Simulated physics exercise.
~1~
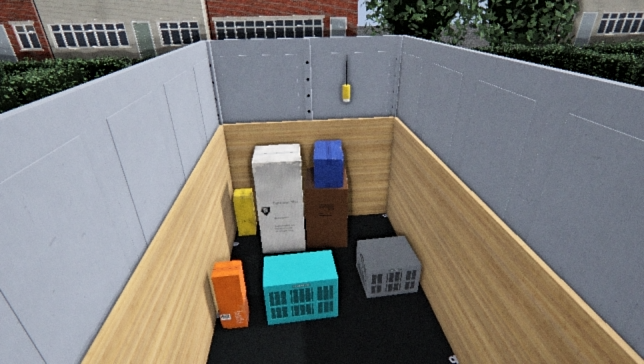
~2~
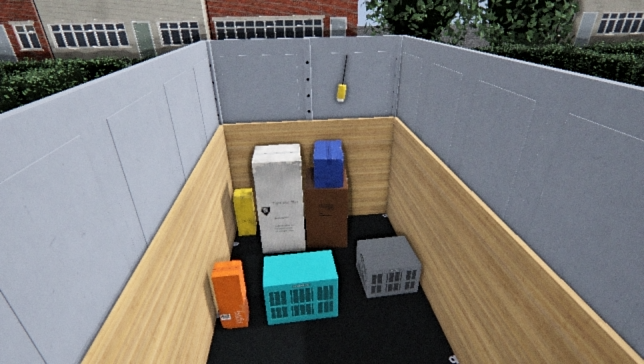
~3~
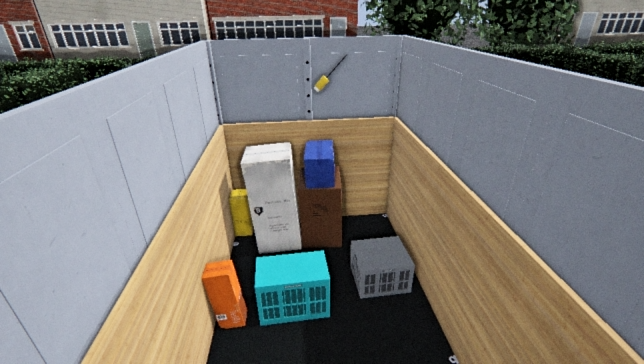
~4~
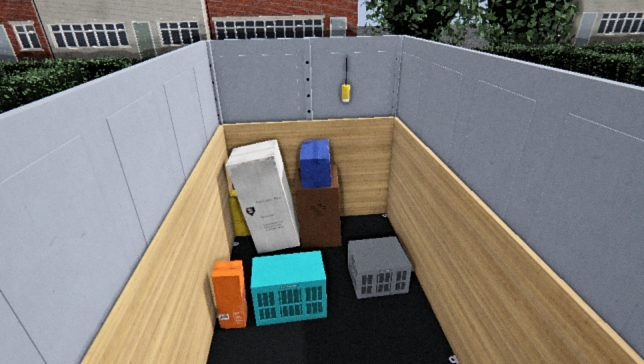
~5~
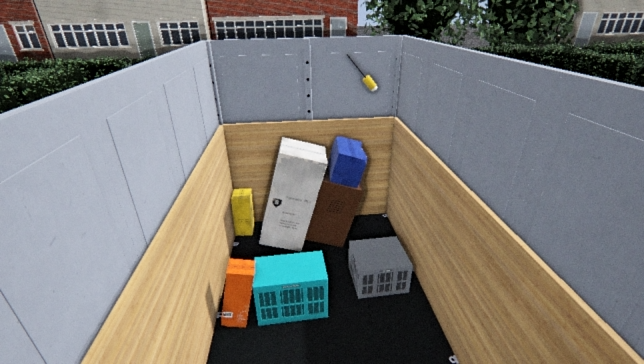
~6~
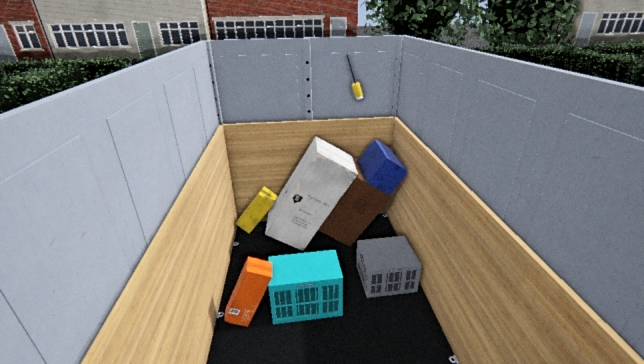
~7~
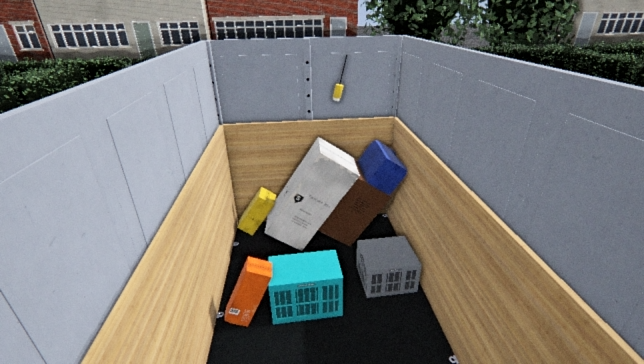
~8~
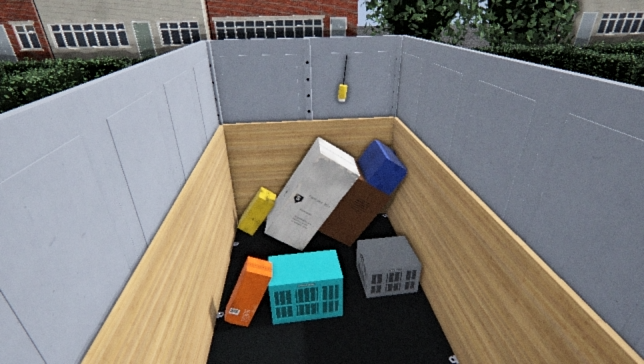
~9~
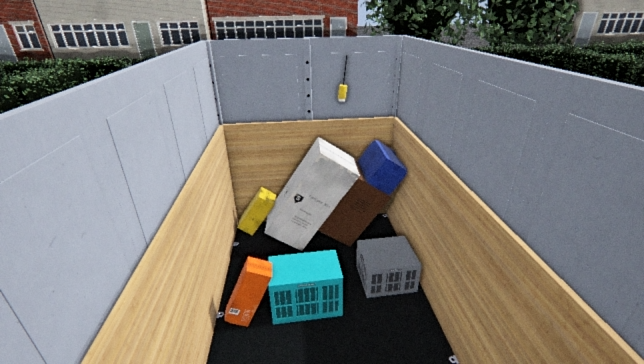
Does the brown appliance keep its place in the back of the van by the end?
No, the brown appliance does not keep its place. It shifts and tips to the right, and ends up leaning at a slant with the white box slanted beside it.
